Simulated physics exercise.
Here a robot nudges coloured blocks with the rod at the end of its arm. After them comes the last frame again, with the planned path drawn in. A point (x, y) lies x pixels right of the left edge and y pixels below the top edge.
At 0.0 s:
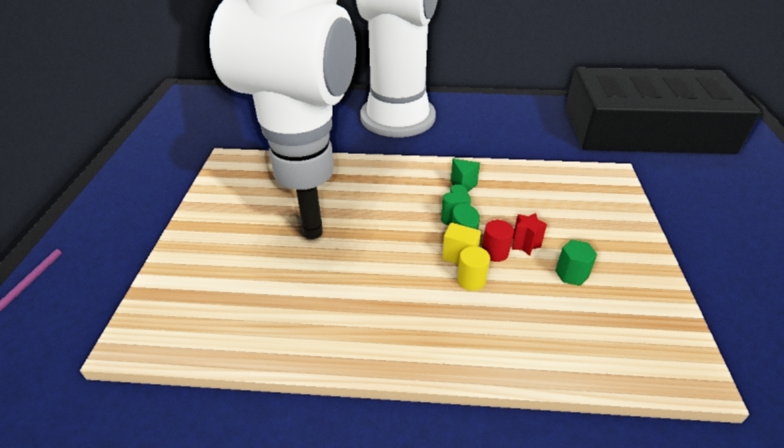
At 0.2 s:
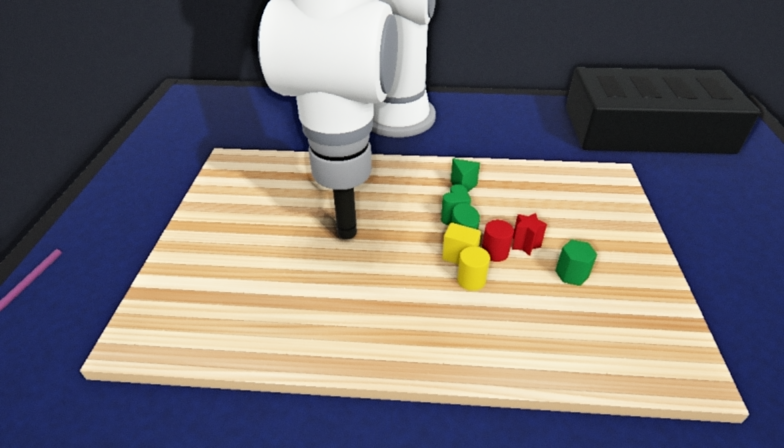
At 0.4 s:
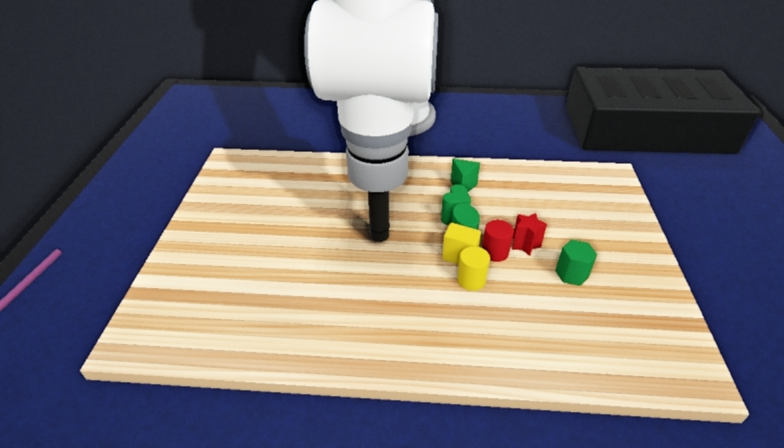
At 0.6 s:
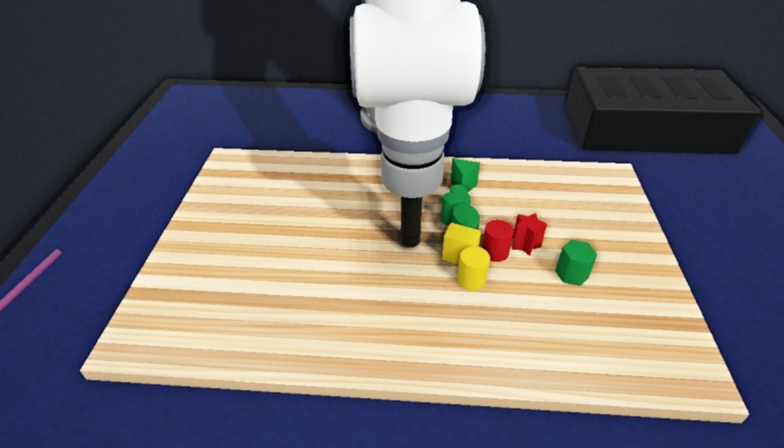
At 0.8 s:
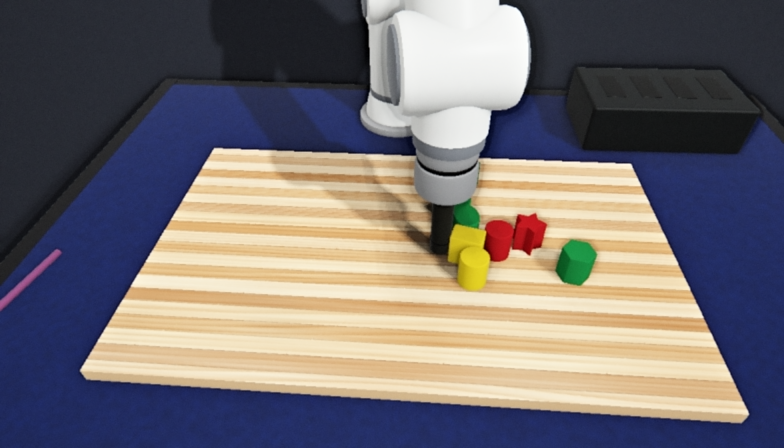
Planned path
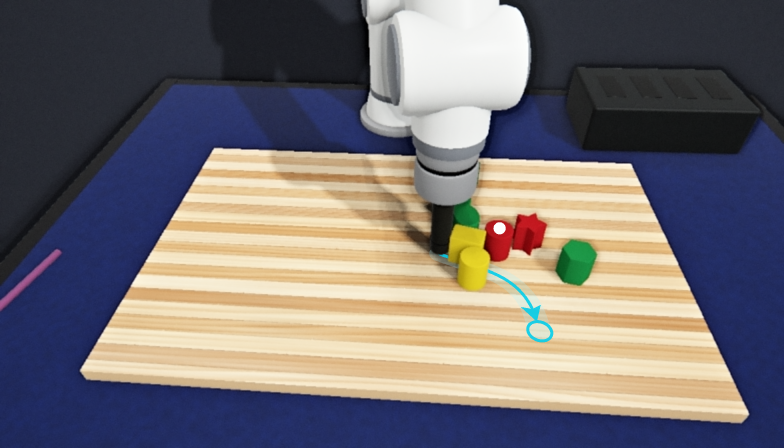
In the video, a white robot arm moves its black rod rightward across a striped wooden board toward a cluster of green, yellow and red blocks, then nudges the yellow oblong block slightly to the right.
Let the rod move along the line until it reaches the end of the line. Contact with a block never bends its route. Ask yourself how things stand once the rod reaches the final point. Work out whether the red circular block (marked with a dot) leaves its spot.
That block gets shifted.
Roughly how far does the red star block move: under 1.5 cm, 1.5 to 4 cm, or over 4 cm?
It goes 1.5 to 4 cm.
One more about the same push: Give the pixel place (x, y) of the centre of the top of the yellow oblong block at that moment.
Answer: (537, 248).
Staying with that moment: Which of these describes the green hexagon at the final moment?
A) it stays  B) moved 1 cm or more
That would be A.
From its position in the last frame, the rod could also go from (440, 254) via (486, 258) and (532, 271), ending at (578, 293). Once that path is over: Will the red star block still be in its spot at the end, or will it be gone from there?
My prediction: It moves.
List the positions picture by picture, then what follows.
The first picture shows tip of the rod (313, 233), middles of tops, yellow oblong block (463, 233), yellow circular block (475, 256), red circular block (500, 228), red star block (531, 221), green hexagon (580, 250).
The second picture shows rod (347, 234), nothing pushed.
The third picture shows rod (380, 236), nothing pushed.
The fourth picture shows rod (411, 241), nothing pushed.
The fifth picture shows rod (440, 249), yellow oblong block (468, 234), yellow circular block (475, 256), red circular block (500, 228), red star block (531, 221), green hexagon (580, 250).
The line goes from (440, 254) over (482, 269) and (521, 292) to (540, 331); the dot is on the red circular block.
What follows on the original path. One third of the way, rod (483, 263); yellow oblong block (514, 246), turned 15° anticlockwise; yellow circular block (481, 262); red circular block (523, 228); red star block (544, 217).
Two thirds of the way, rod (523, 287); yellow oblong block (537, 248), turned 55° anticlockwise; yellow circular block (481, 263); red circular block (523, 228); red star block (544, 217).
At the end, rod (541, 326); yellow oblong block (537, 248), turned 55° anticlockwise; yellow circular block (481, 263); red circular block (523, 228); red star block (544, 217); green hexagon unmoved.
